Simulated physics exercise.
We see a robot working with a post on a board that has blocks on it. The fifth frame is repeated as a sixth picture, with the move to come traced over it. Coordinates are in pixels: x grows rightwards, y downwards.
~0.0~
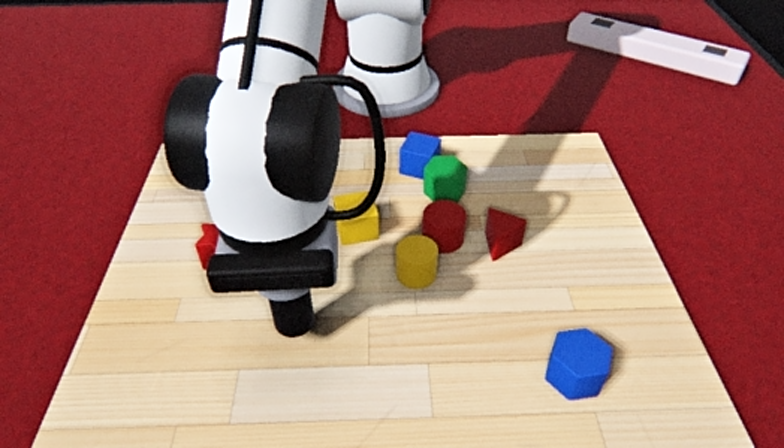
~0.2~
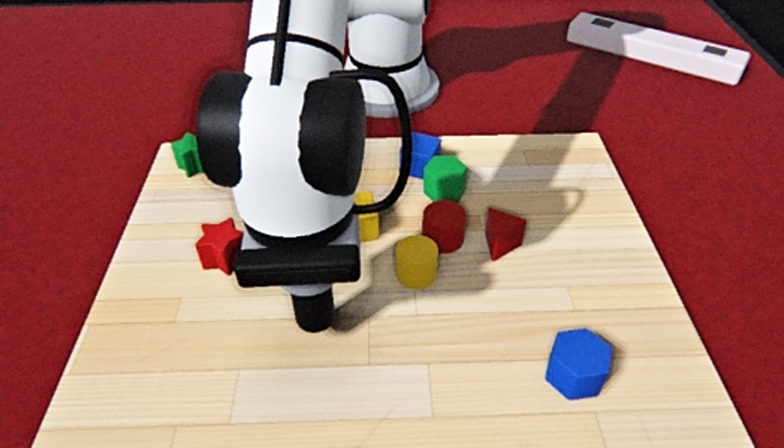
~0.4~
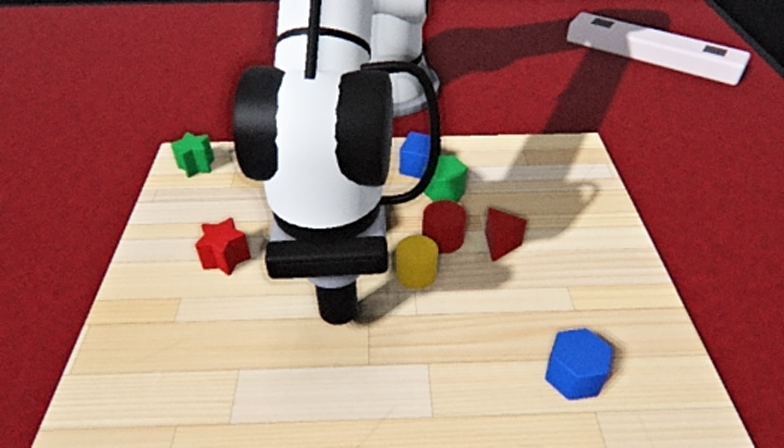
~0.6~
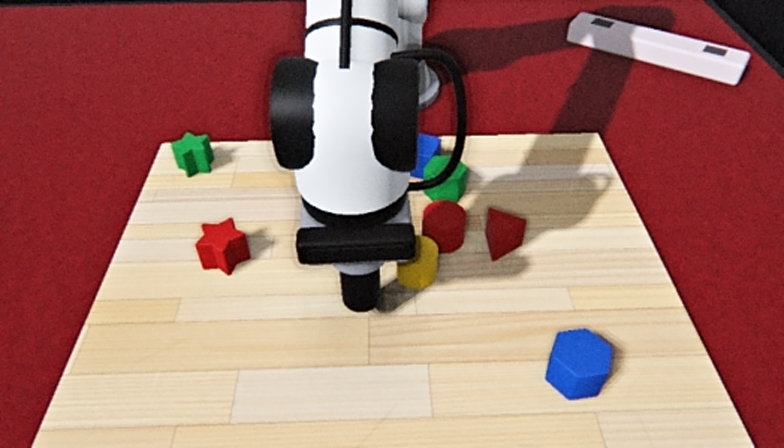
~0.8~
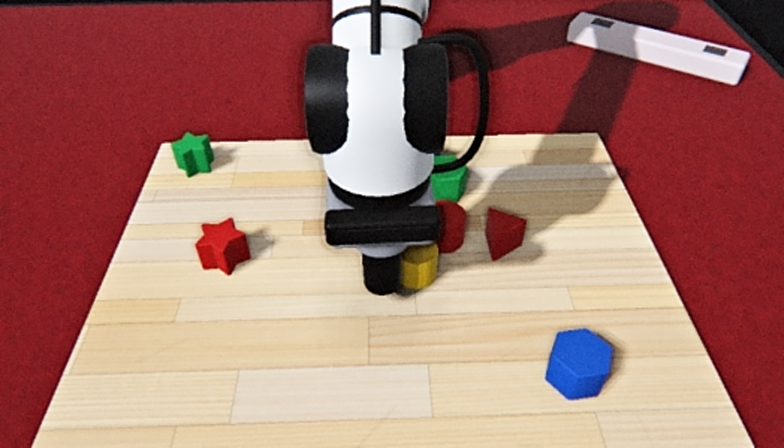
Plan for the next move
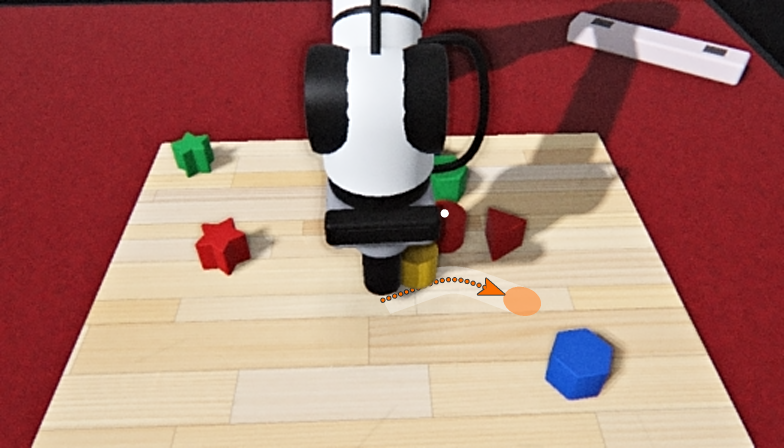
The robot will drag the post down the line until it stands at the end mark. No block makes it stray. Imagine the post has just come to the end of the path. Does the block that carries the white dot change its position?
My answer is yes.
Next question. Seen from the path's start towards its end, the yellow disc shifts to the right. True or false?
This is false.
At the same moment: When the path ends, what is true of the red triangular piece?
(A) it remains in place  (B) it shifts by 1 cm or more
I choose A.
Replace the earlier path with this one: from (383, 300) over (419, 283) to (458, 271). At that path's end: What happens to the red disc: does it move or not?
Here's my answer: The red disc gets displaced.
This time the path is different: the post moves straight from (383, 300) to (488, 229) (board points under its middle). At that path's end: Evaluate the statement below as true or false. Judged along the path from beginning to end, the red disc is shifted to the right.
This is false.
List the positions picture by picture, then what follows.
In the first picture, post's lower end at (295, 323); yellow disc at (417, 249); red disc at (445, 213); red triangular piece at (504, 221).
In the second picture, post at (316, 319); blocks still.
In the third picture, post at (339, 311); blocks still.
In the fourth picture, post at (362, 299); blocks still.
In the fifth picture, post at (382, 283); yellow disc at (417, 249); red disc at (445, 213); red triangular piece at (504, 221).
Drawn move, from (383, 300) through (428, 284) and (475, 284) to (522, 301); the dot is on the red disc.
What follows on the original path. One third of the way, post at (429, 267); yellow disc at (440, 233); red disc at (449, 205).
Two thirds of the way, post at (477, 267); yellow disc at (452, 227); red disc at (449, 199).
At the end, post at (526, 284); yellow disc at (452, 227); red disc at (449, 199); red triangular piece still.
